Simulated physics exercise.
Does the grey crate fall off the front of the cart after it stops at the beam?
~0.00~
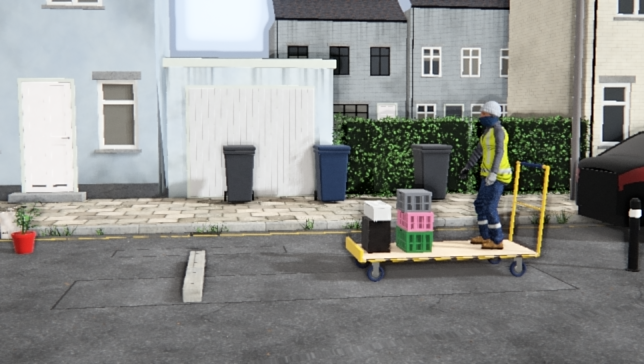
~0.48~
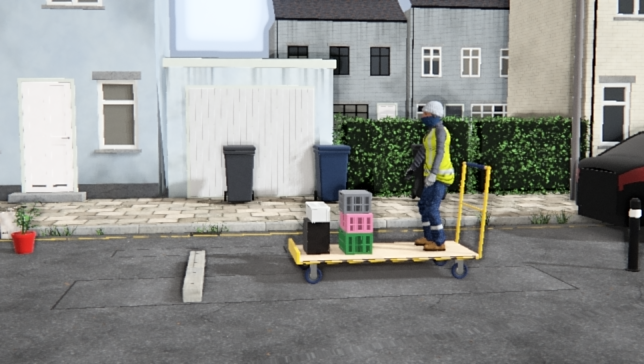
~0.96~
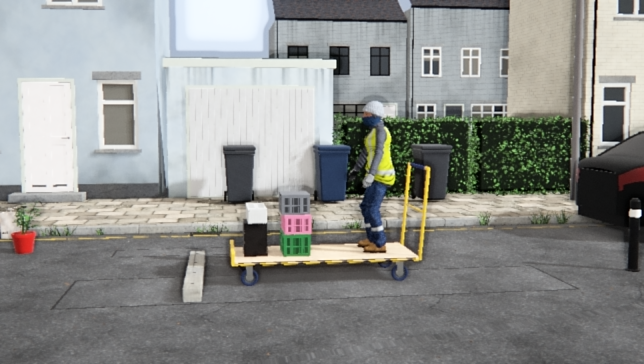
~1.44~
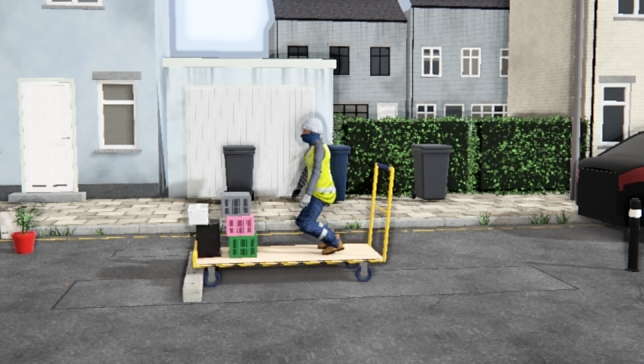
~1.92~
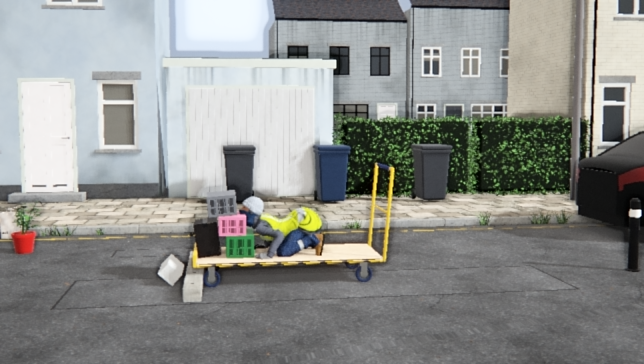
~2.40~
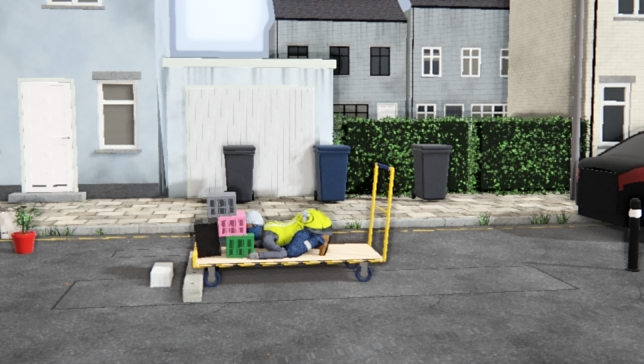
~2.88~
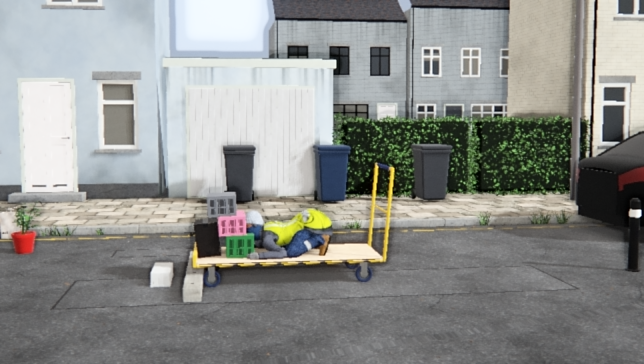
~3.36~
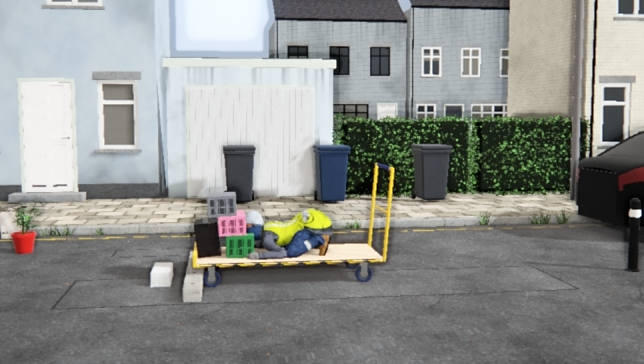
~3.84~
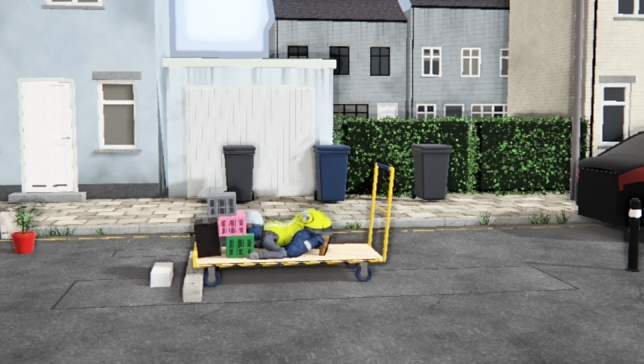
No, the grey crate shifts forward but stays aboard, resting at the top of the staggered stack.
